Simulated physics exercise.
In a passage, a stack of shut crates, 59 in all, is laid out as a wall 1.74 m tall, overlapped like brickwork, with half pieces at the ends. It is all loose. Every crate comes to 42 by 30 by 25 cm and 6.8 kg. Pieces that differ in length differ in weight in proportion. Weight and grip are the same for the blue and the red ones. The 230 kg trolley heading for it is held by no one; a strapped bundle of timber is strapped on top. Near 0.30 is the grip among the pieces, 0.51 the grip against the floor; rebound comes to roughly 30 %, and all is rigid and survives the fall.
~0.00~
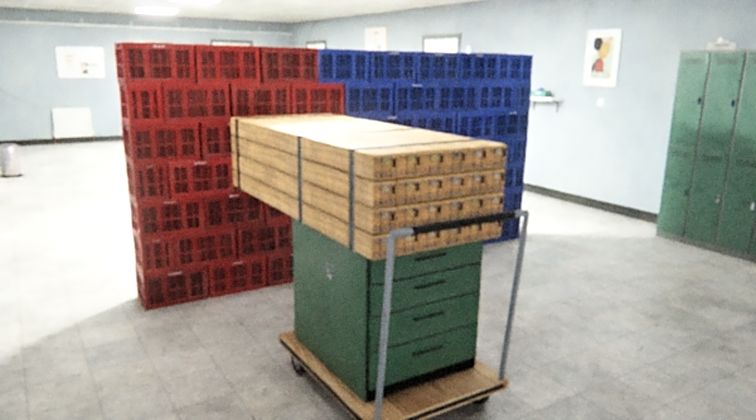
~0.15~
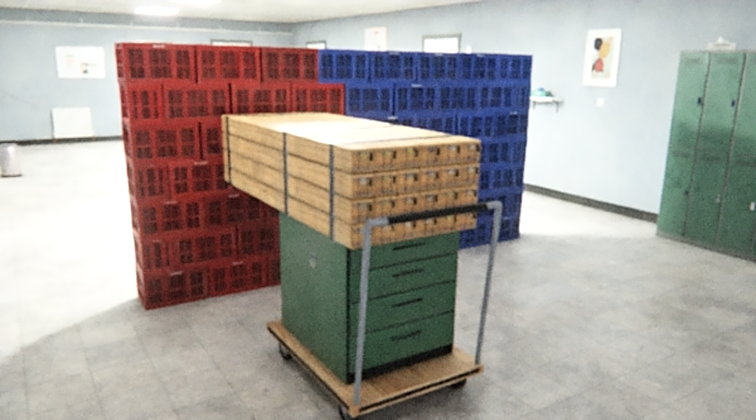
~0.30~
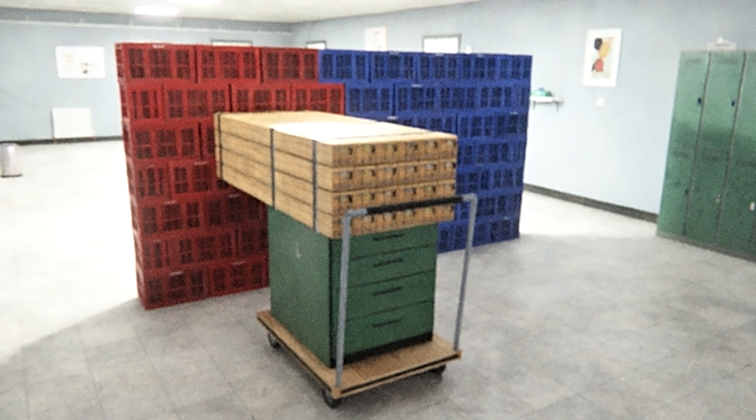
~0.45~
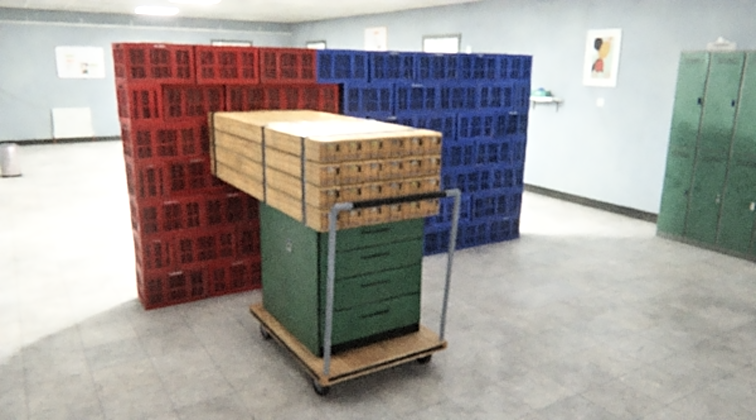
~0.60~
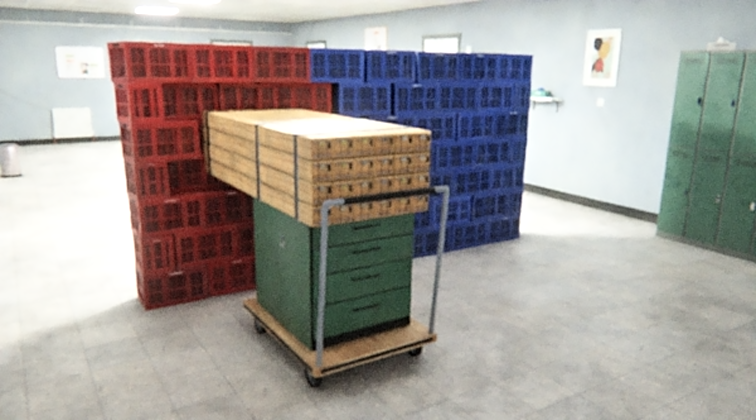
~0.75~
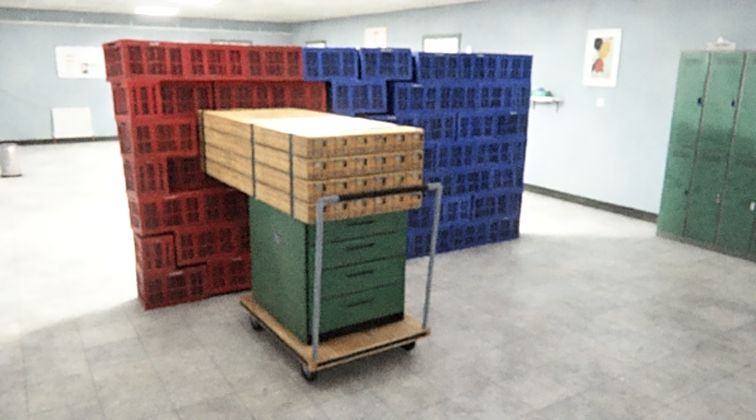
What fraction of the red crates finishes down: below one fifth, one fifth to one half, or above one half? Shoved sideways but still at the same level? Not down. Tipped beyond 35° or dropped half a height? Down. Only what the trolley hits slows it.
Above one half.
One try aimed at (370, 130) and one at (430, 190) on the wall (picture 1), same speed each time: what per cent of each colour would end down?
For blue it's 40 then 70 per cent, for red 20 then 10 per cent.
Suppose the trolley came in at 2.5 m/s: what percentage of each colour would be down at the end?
You'd end up with blue at 0 per cent down and red at 80 per cent.
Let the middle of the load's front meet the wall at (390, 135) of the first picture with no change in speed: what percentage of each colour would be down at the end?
In that case blue 30, red 10 per cent.
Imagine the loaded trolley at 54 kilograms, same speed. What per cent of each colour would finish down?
Blue 0, red 0 %.
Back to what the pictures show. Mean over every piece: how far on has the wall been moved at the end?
About 65 cm on average.
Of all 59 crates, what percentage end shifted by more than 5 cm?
Moved: 40 per cent.
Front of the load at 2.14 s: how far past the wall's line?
65 cm.
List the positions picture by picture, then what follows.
In the first picture (places mark the middle of the side facing us), load (234, 139) 35 cm short of the wall; top red crate (229, 64); top blue crate (439, 67); nothing disturbed.
In the second picture, load (225, 136) 18 cm short of the wall; top red crate (229, 64).
In the third picture, load (217, 133) 12 mm short of the wall; top red crate (229, 64).
In the fourth picture, load (211, 132) 11 cm into the wall's line; top red crate (228, 65) shifted 29 mm; 12 disturbed, none down.
In the fifth picture, load (205, 130) 21 cm into the wall's line; top red crate (223, 63) shifted 12 cm; 18 disturbed, none down.
In the sixth picture, load (201, 129) 27 cm into the wall's line; top red crate (217, 62) leaning 5°; top blue crate (439, 67); steepest lean 5°, the crate at (275, 63); 24 disturbed, none down.
After 1.04 s, load 38 cm past the wall's line, still rolling; none of the 24 red crates down (0 of 59 in all colours); top red crate leaning 14°.
After 1.40 s, load 49 cm past the wall's line, still rolling; 12 of the 24 red crates down (14 of 59 in all colours); top red crate leaning 33°, 23 cm lower.
After 1.70 s, load 56 cm past the wall's line, still rolling; 20 of the 24 red crates down (24 of 59 in all colours); top red crate leaning 54°, 95 cm lower.
After 2.14 s, load 63 cm past the wall's line, still rolling; 20 of the 24 red crates down (24 of 59 in all colours); top red crate upside down.
At rest (3.0 s), load 67 cm past the wall's line, stopped; 20 of the 24 red crates down (24 of 59 in all colours); top red crate upside down; top blue crate unmoved. That is 83 per cent. As the last picture would show them, middles, top red crate near (113, 176), top blue crate near (428, 67).
